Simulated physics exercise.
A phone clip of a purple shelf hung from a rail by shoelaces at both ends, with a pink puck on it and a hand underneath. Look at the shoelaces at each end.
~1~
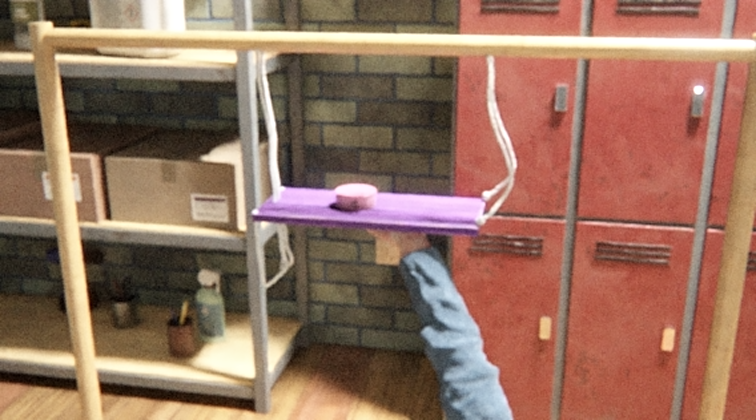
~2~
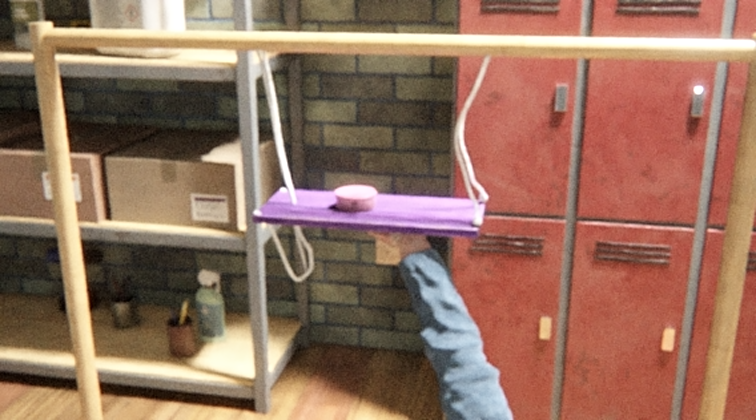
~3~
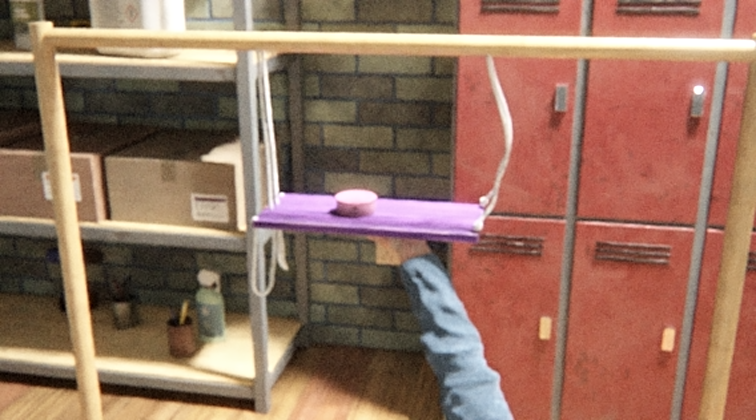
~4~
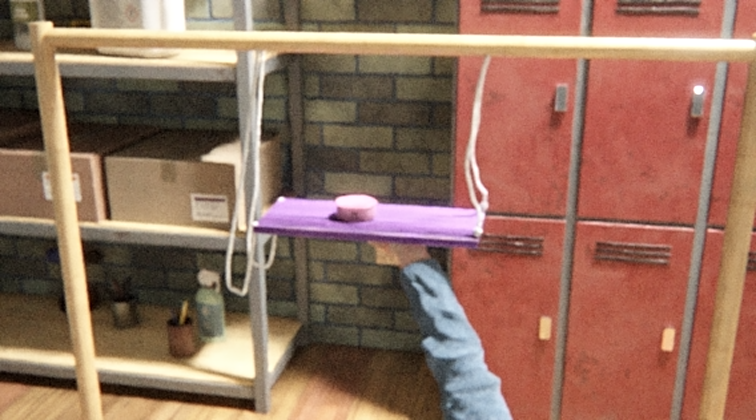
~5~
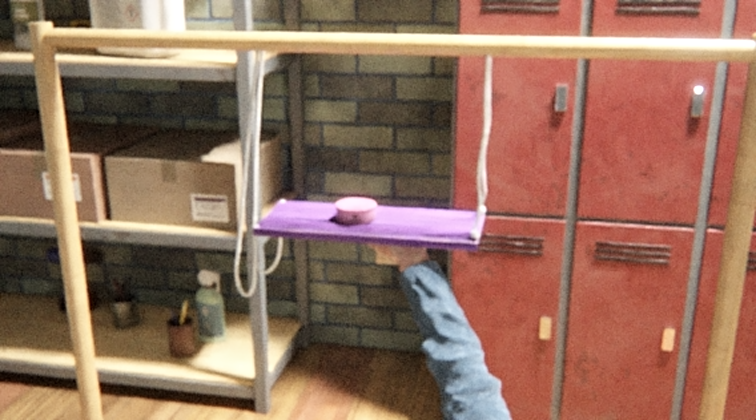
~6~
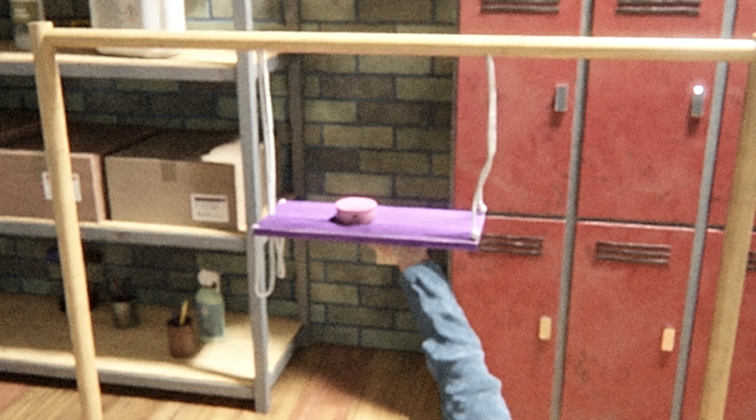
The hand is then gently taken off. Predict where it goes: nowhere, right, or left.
It heads off left.
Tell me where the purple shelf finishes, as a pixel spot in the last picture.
It finishes at (432, 298).
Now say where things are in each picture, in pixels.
In the first picture, pink puck (356, 198); purple shelf (362, 225).
In the second picture, pink puck (356, 199).
In the third picture, pink puck (356, 204).
In the fourth picture, pink puck (356, 209); purple shelf (362, 237).
In the fifth picture, pink puck (356, 212).
In the sixth picture, pink puck (356, 212); purple shelf (362, 239); left shoelaces slack, hanging in a loop; right shoelaces almost straight.
Then, 0.58 s after the last picture, board tipped 43° down to the left; puck falling.
Then, 1.22 s after the last picture, board tipped 55° down to the left; puck on the floor.
At rest, board tipped 45° down to the left; puck on the floor. The pink puck slides off to the left.
